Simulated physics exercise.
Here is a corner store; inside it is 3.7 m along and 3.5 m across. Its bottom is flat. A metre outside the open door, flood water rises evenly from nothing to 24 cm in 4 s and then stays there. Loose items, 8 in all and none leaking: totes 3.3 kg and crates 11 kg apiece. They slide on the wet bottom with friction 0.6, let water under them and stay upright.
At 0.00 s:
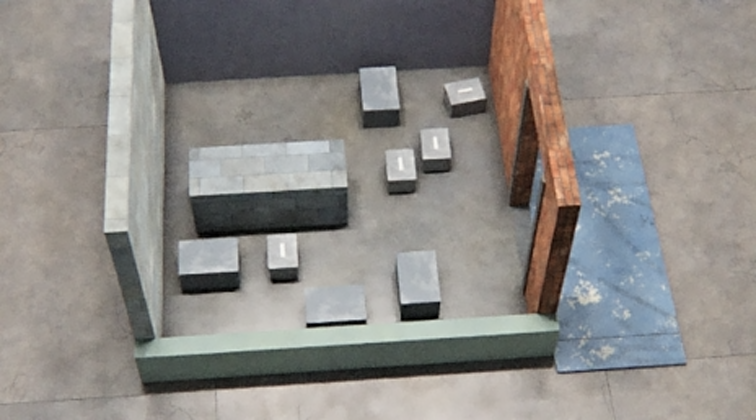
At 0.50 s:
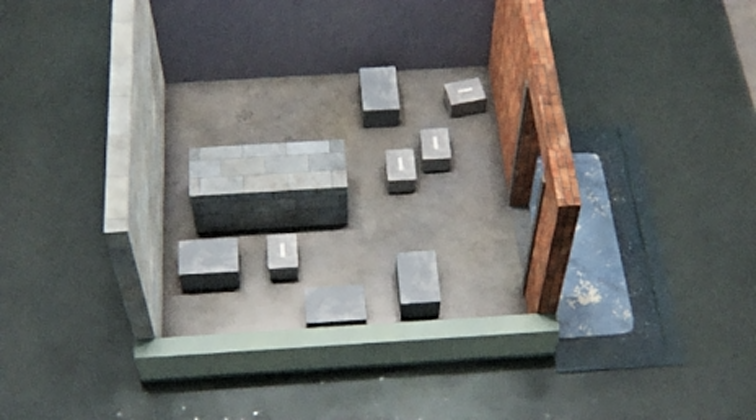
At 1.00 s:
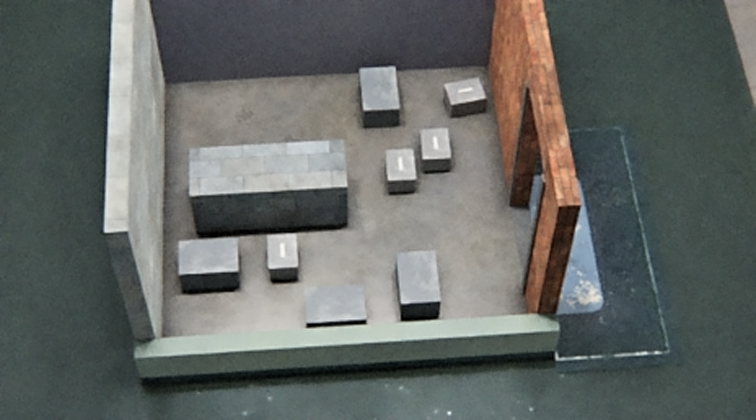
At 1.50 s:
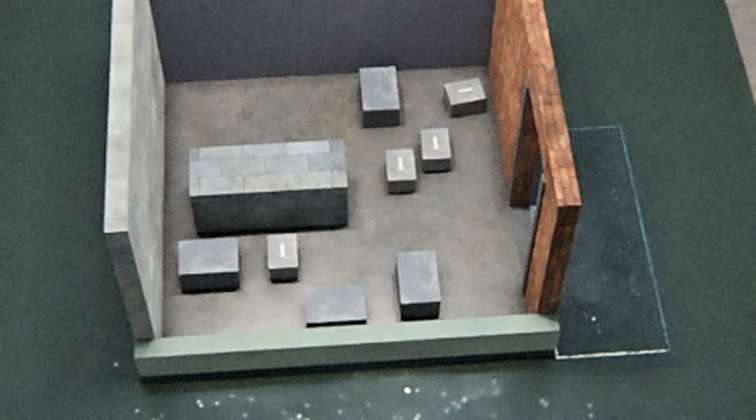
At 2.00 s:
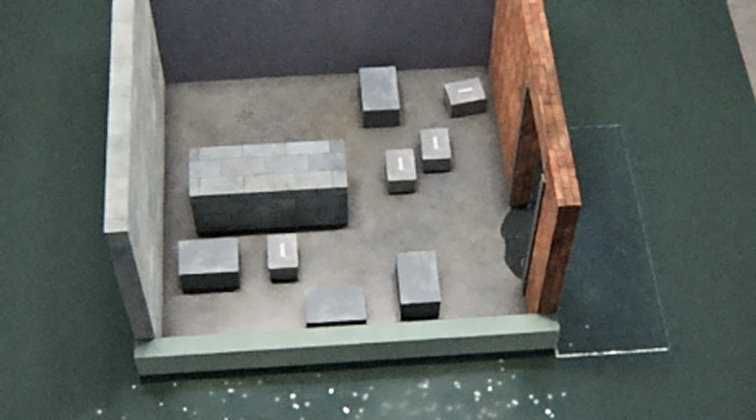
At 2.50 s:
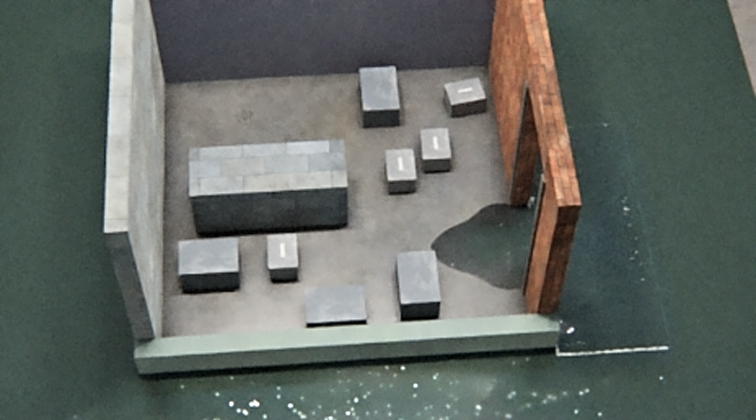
In a small corner store with grey blocks and boxes on its floor, dark water surrounded the walls and covered the blue slab outside, then spread in through the doorway on the right; nothing inside shifted.
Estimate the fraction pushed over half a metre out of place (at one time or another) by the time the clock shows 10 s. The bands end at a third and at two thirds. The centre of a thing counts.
That comes to one to two thirds.
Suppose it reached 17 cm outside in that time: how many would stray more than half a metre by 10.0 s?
In that case 5 of them.
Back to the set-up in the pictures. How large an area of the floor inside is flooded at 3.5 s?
About 3.0 m2.
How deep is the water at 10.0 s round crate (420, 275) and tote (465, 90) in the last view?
About 17 and 5 cm.
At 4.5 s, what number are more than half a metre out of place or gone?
I count 0.
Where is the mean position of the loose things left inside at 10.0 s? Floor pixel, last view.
Near (324, 200).
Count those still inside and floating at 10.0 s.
At that moment 8.
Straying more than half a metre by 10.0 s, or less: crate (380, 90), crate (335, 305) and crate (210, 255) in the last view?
In turn: Under, over, under.
After 3.5 s 0 of 8 are over 50 cm from their spots; 0 afloat.
After 4.5 s 0 of 8 are over 50 cm from their spots; 0 afloat.
After 7.0 s 4 of 8 are over 50 cm from their spots; 5 afloat.
After 10.0 s 3 of 8 are over 50 cm from their spots, and 5 have been at some point; 8 afloat.
